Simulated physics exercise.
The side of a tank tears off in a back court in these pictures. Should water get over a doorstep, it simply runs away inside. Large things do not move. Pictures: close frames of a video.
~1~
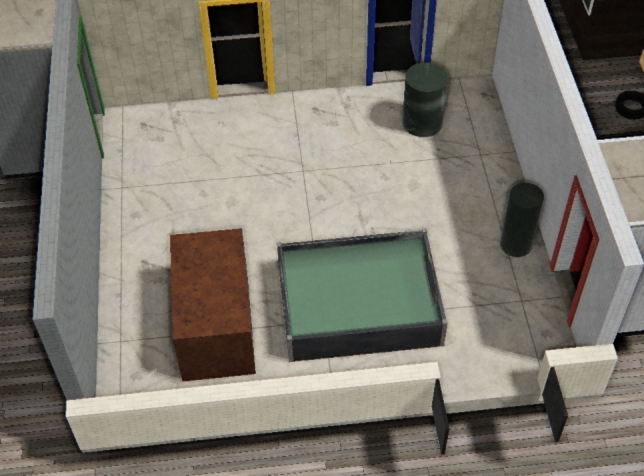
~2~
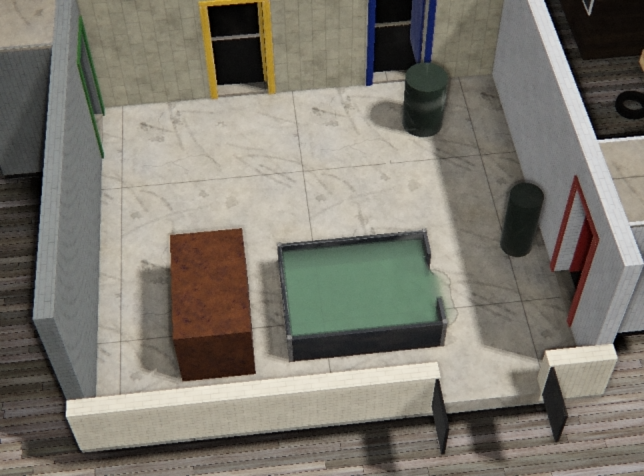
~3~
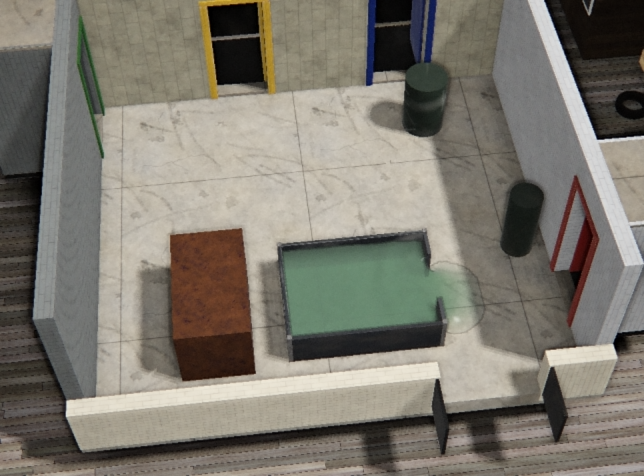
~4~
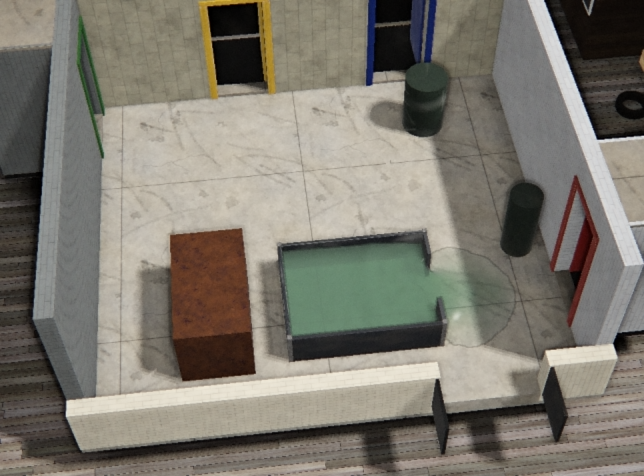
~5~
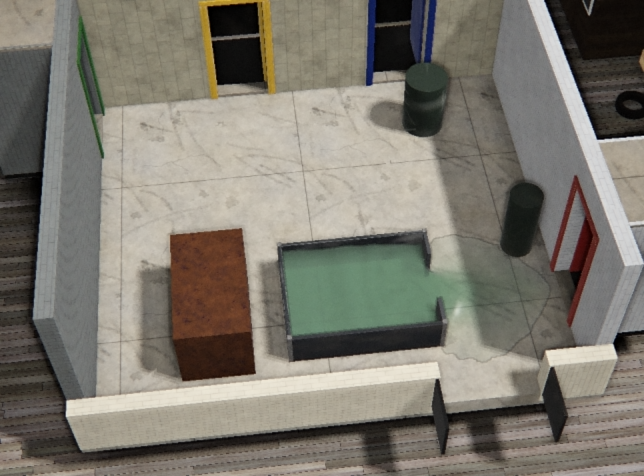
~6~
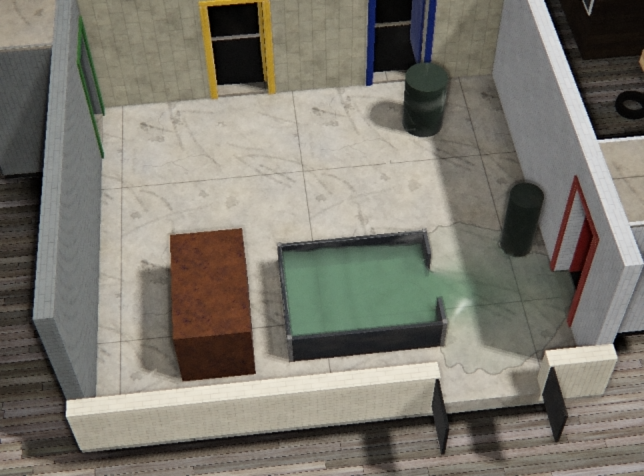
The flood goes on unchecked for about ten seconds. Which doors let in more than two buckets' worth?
As I see it, red door: Over the line on that one. Blue door: Not over the line on that one. Yellow door: Not over the line on that one. Green door: Not over the line on that one.
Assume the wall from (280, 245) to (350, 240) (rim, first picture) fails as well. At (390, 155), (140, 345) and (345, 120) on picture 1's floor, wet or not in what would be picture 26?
So: Wetted, then spared, then wetted.
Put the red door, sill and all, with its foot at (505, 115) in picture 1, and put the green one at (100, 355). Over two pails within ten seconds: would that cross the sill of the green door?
As far as I can tell, the green door comes in lower.
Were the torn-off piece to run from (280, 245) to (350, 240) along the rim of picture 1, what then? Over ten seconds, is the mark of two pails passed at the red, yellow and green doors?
Going door by door, the red door remains beneath it, the yellow door crosses the threshold, and the green door crosses the threshold.
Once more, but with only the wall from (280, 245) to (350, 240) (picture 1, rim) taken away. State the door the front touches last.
Answer: The door marked red.
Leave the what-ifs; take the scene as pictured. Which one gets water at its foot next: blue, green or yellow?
The blue-painted one.
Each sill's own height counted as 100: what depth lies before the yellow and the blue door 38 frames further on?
Roughly 10 and 70 %.
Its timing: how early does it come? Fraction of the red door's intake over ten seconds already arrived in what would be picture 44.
Some 80 in a hundred.
A moment on, water covers 15 % of the floor; the red door over two buckets in, the blue door not reached, the yellow door not reached, the green door not reached.
Next, water covers 15 % of the floor; the red door far over two buckets in, the blue door not reached, the yellow door not reached, the green door not reached.
Then, water covers 25 % of the floor; the red door far over two buckets in, the blue door not reached, the yellow door not reached, the green door not reached.
Later, water covers 35 % of the floor; the red door far over two buckets in, the blue door wet at the sill, nothing in, the yellow door not reached, the green door not reached.
In the end, water covers 55 % of the floor; the red door far over two buckets in, the blue door wet at the sill, nothing in, the yellow door wet at the sill, nothing in, the green door not reached.
